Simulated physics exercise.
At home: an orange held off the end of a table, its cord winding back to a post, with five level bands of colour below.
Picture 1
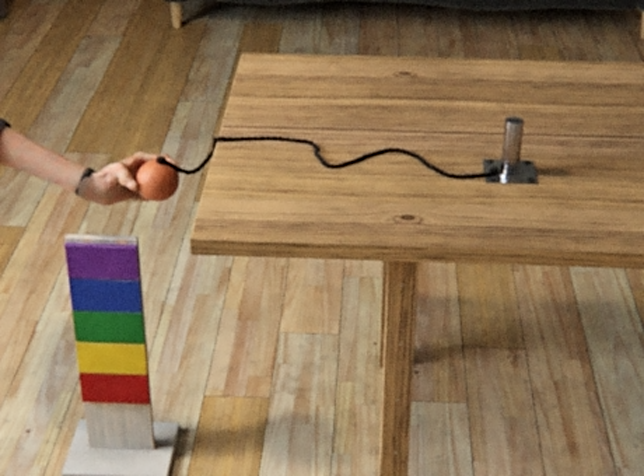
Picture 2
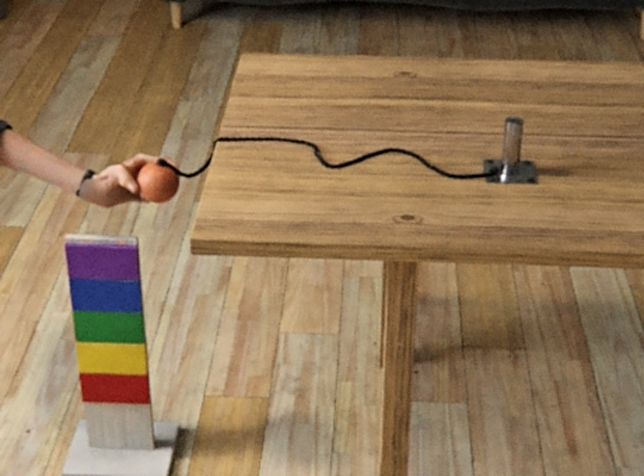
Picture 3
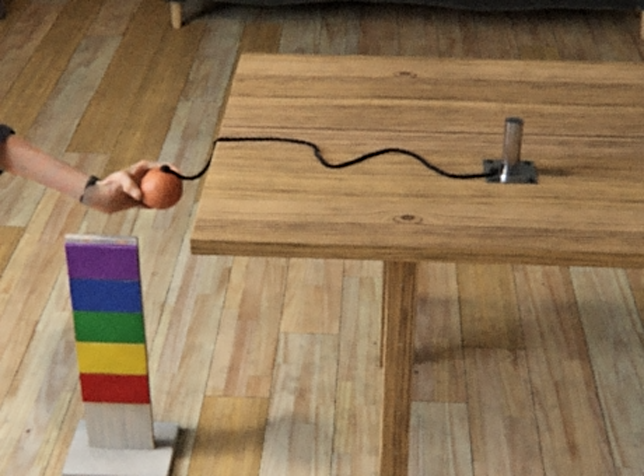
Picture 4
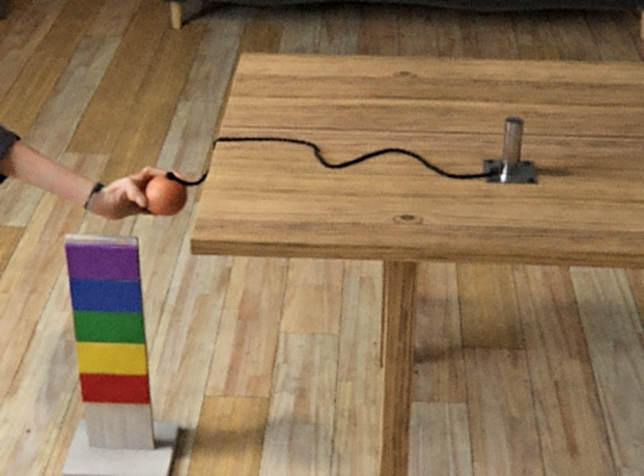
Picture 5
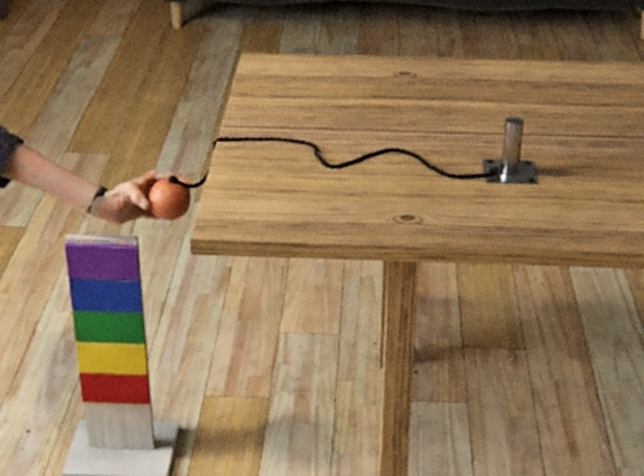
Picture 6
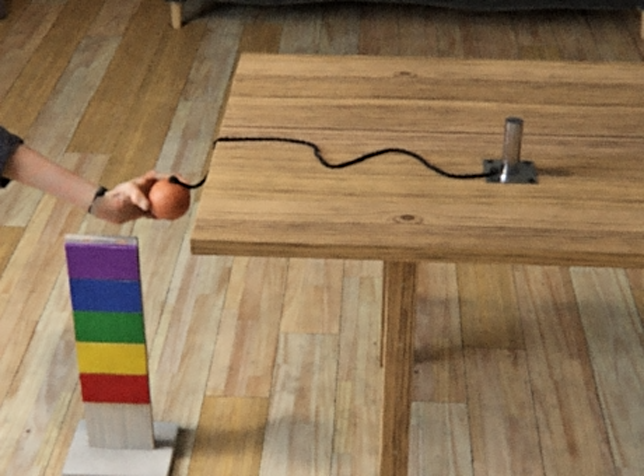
A hand holding a corded orange ball beside a table moves slightly right and down.
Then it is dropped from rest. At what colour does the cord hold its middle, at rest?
Its centre hangs level with the blue band.
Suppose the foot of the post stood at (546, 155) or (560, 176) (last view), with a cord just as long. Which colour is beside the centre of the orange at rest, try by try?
In that order: Purple; purple.
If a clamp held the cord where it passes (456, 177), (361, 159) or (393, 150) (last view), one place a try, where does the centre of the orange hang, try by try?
Try by try, around (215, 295), (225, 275) and (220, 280).
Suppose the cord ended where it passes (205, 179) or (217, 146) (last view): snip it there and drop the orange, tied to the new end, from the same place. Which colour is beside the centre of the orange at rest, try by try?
It would be purple; no band.
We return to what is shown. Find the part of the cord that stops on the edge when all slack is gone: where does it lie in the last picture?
That spot is around (291, 141).
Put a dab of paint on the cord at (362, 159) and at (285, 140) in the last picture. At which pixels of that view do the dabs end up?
They go to (326, 158) and to (214, 158).
Early on, orange near (229, 289); level with blue.
Midway, orange near (212, 306); level with blue.
Finally, orange near (214, 305); level with blue. Its middle rests at the blue band.
